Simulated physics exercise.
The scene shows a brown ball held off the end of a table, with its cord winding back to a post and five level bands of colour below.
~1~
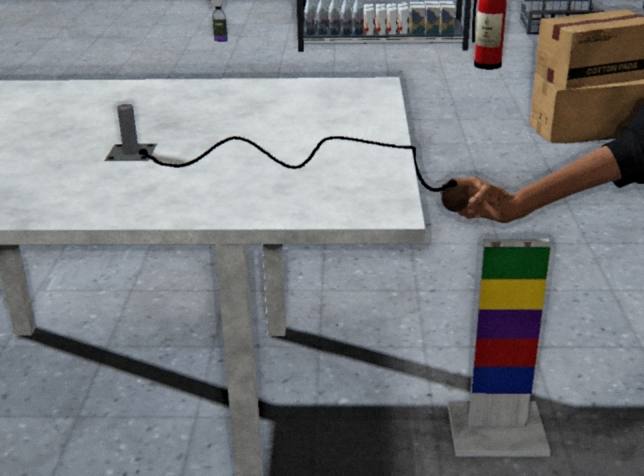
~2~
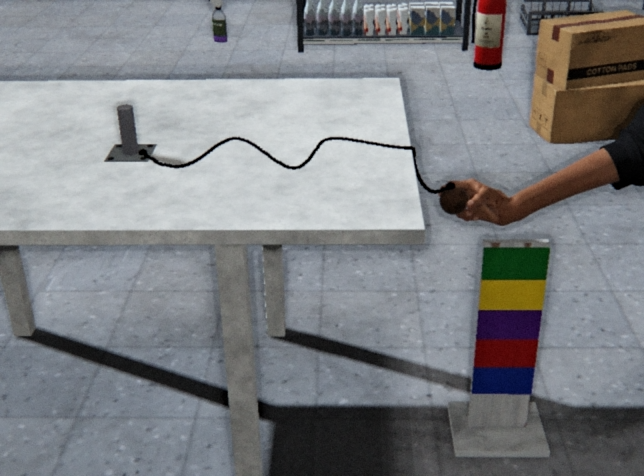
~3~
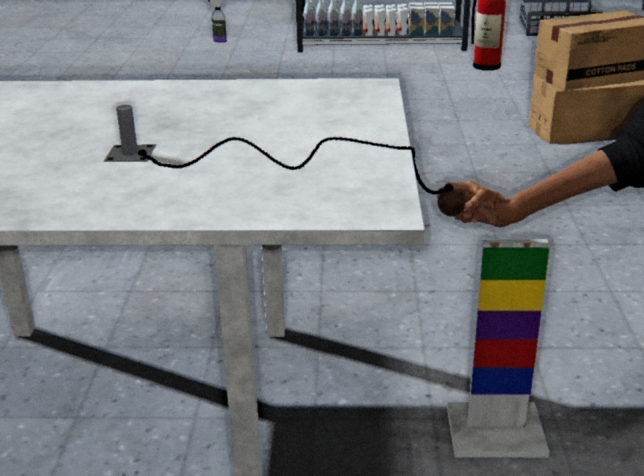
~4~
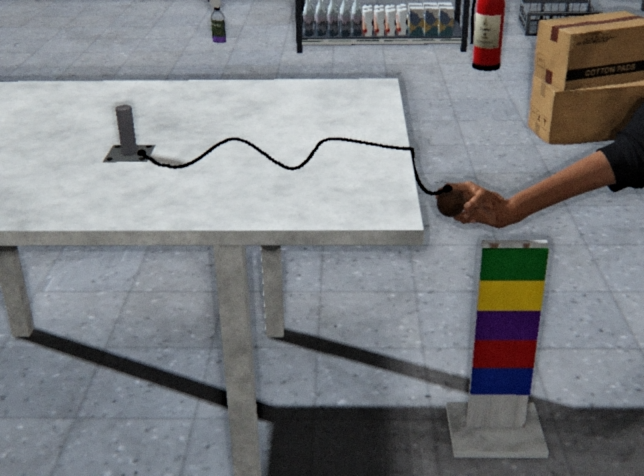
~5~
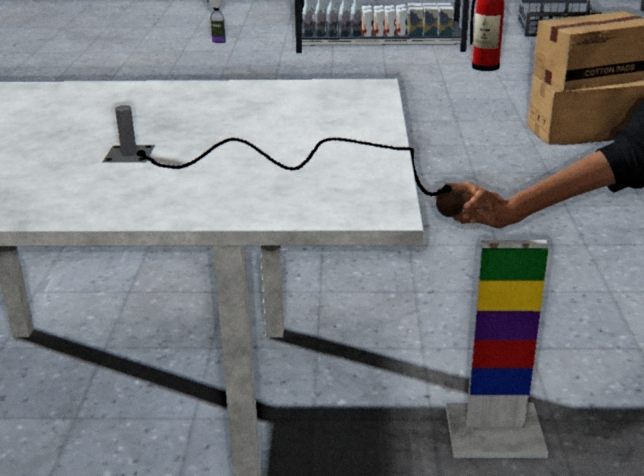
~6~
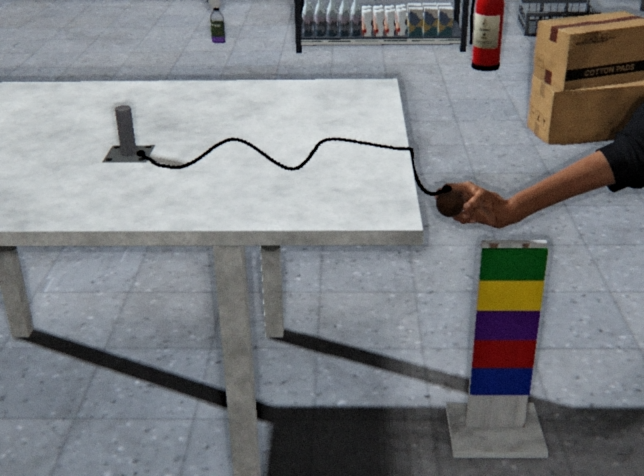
To begin with, a hand reaching in from the right holds a brown ball just off the end of a pale table, its dark cord winding back to a short post. The hand keeps its grip above a stand of five coloured bands, and almost nothing moves throughout.
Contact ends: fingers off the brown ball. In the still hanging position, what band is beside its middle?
Its centre hangs level with the red band.
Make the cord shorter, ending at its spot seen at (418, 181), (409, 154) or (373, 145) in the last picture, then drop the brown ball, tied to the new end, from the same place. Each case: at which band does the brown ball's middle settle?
Purple; yellow; green.
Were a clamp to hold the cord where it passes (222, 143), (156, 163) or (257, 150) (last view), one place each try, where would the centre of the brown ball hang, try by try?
About (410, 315), (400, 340) and (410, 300).
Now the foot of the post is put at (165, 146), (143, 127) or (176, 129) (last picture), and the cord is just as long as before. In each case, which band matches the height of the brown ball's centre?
It would be blue; red; blue.
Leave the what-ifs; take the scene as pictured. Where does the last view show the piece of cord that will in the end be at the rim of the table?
That spot lies near (304, 164).
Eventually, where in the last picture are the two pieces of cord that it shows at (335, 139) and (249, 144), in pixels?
They end up at (409, 220) and (311, 151).
A little later, ball near (388, 346); level with red.
Next, ball near (416, 352); level with red.
When it is over, ball near (400, 351); level with red. Its middle rests at the red band.
